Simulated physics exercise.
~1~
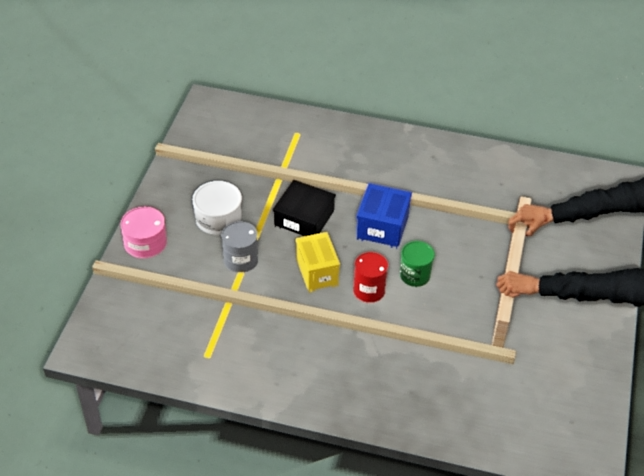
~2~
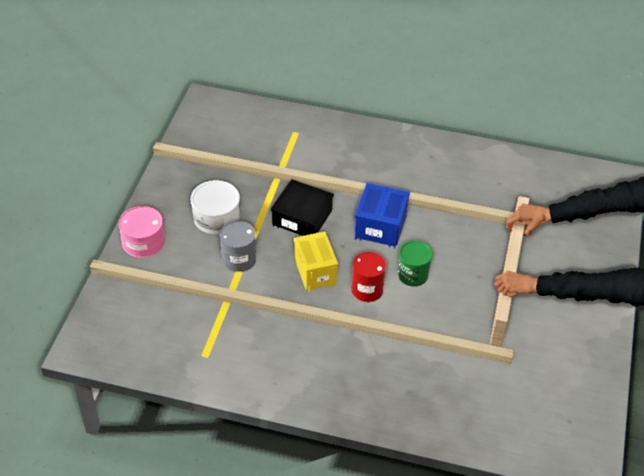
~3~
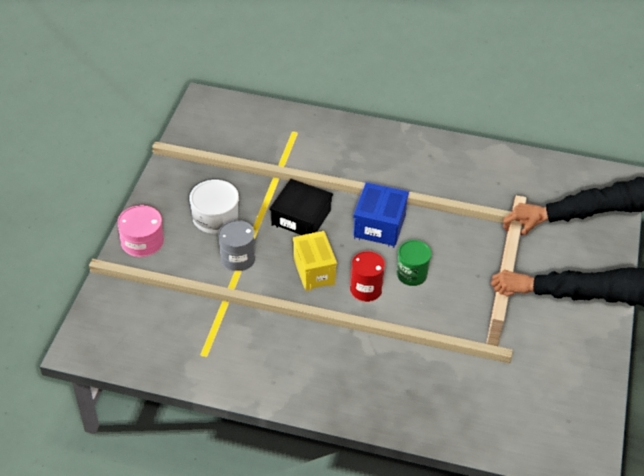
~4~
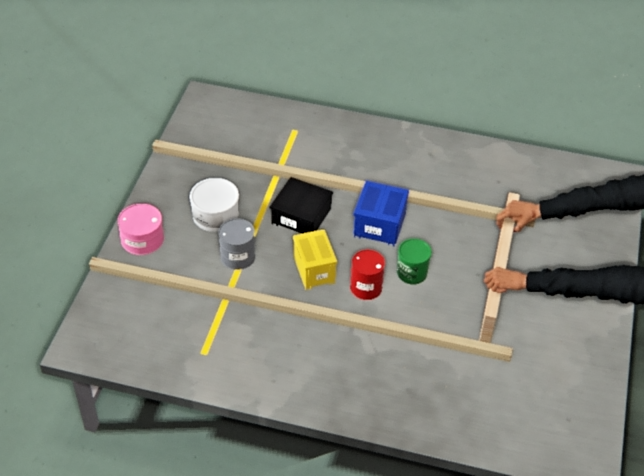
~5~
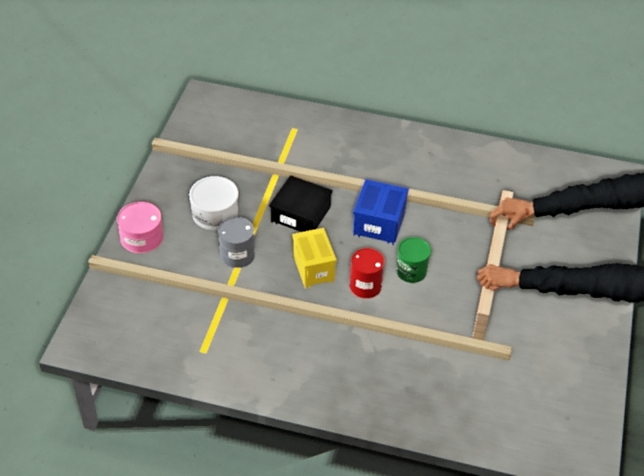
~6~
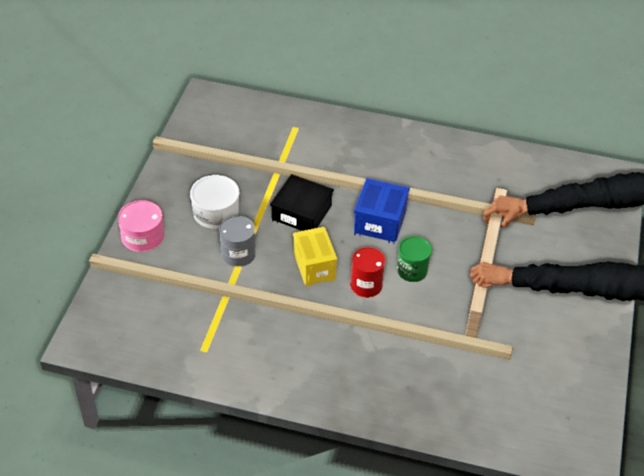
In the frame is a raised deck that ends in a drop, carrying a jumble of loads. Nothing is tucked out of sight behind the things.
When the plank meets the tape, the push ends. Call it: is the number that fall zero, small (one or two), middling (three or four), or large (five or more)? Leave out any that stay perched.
It is zero.
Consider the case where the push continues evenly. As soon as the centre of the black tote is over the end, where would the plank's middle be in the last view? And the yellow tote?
Middle approx. at (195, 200), then approx. at (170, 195).
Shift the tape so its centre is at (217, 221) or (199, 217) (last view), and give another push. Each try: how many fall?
The counts would come to 2 and 2.
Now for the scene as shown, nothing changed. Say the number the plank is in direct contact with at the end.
That makes 3.
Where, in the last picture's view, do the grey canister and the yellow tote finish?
The first ends close to (166, 226), the second close to (199, 231).
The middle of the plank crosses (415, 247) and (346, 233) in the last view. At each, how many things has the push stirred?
The count is 1 at the first point and 5 at the second.
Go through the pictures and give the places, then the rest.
The first picture shows pink canister (144, 232); white pail (218, 208); grey canister (240, 247); plank (512, 271); tape (257, 235).
The second picture shows white pail (216, 208); yellow tote (316, 262).
The third picture shows grey canister (237, 246); blue tote (381, 215).
The fourth picture shows pink canister (141, 229); red canister (367, 275).
The fifth picture shows white pail (215, 204); black tote (301, 206).
The sixth picture shows pink canister (142, 226); white pail (215, 202); grey canister (238, 241); plank (486, 262); tape (254, 229).
A little later, none off yet; pink canister at rest near (142, 226); white pail at rest near (215, 202); grey canister at rest near (238, 241).
Next, none off yet; pink canister at rest near (142, 226); white pail shifted a little near (188, 199); grey canister shifted about its own width near (209, 235).
When it is over, the number that fall off is zero.
